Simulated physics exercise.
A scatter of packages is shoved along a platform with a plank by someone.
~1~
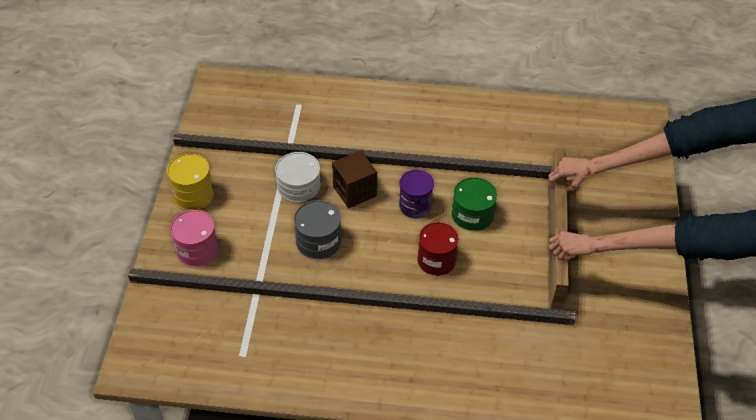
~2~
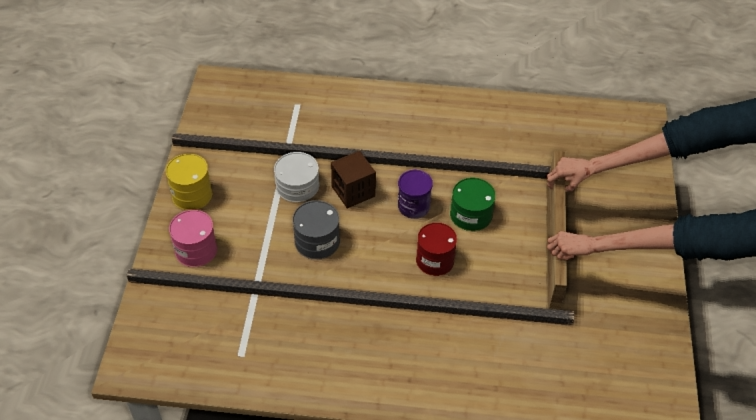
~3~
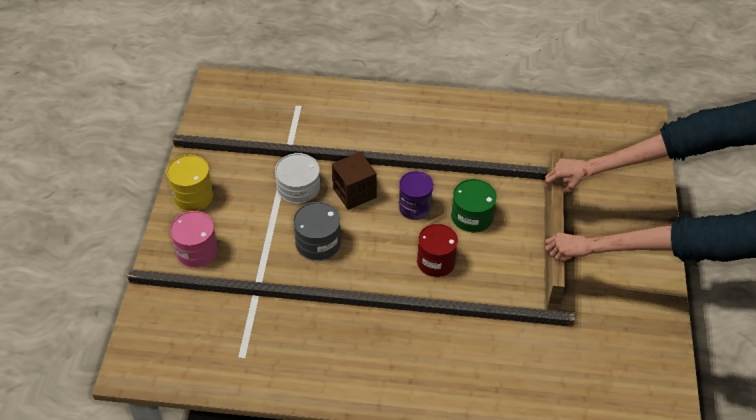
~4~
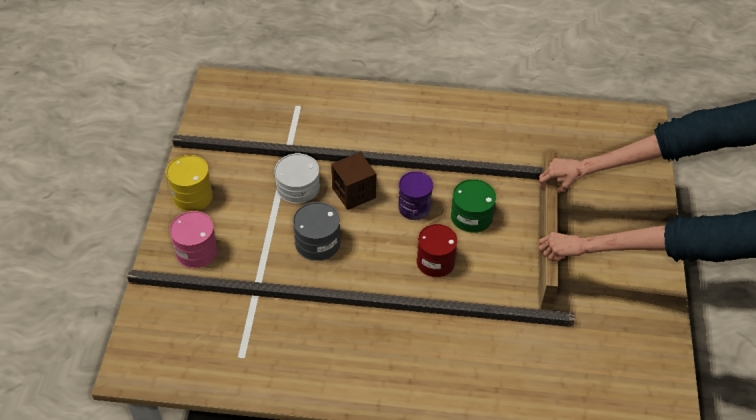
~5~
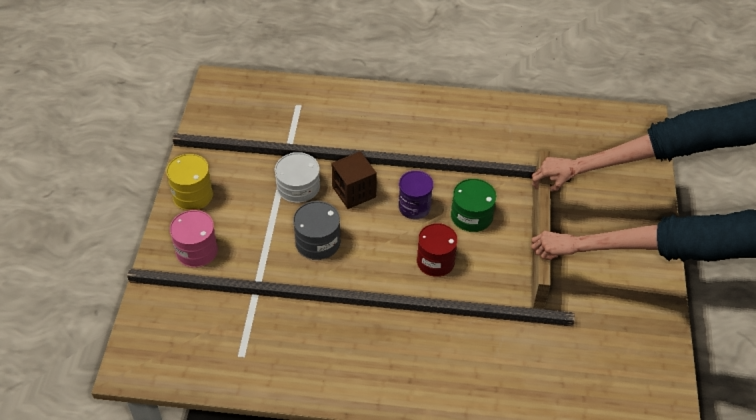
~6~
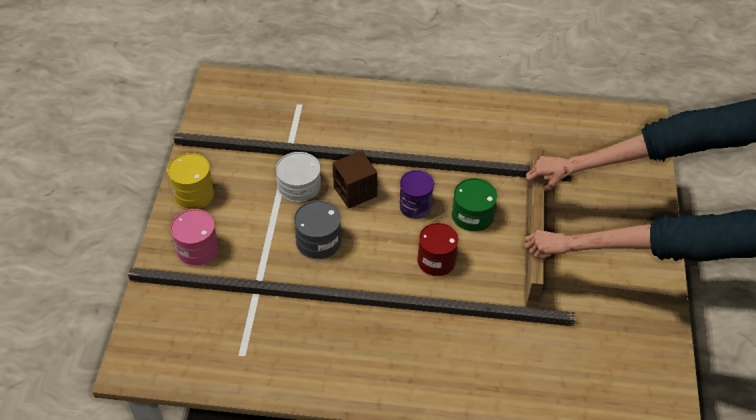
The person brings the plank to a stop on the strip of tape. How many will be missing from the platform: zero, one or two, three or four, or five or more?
Looks to me like the count going over is not a single one.
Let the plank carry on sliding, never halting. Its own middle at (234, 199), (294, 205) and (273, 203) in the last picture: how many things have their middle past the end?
Going through the three places, I get 1, 0 and 0.
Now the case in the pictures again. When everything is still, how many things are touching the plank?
I count 3 of them.
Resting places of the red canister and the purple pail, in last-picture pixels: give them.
In the last picture they sit at about (248, 231) and about (217, 191).
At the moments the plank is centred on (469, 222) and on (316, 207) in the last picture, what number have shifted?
I get 2 at the one place and 6 at the other.
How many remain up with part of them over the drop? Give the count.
Things overhanging at the end: 0.
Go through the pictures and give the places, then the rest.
In the first picture, yellow canister (191, 182); pink canister (195, 238); white canister (298, 177); plank (558, 229); tape (274, 218).
In the second picture, pink canister (194, 239); brown crate (353, 180).
In the third picture, white canister (298, 178); green canister (474, 206).
In the fourth picture, yellow canister (190, 183); plank (548, 230).
In the fifth picture, pink canister (194, 239); grey canister (317, 231).
In the sixth picture, yellow canister (191, 181); pink canister (195, 238); white canister (299, 177); plank (535, 228); tape (274, 217).
Soon after, none off yet; yellow canister at rest near (191, 181); pink canister at rest near (195, 238); white canister at rest near (299, 177).
Then, none off yet; yellow canister at rest near (191, 181); pink canister at rest near (195, 238); white canister moved a little near (276, 170).
At rest, the number that fall off is zero.
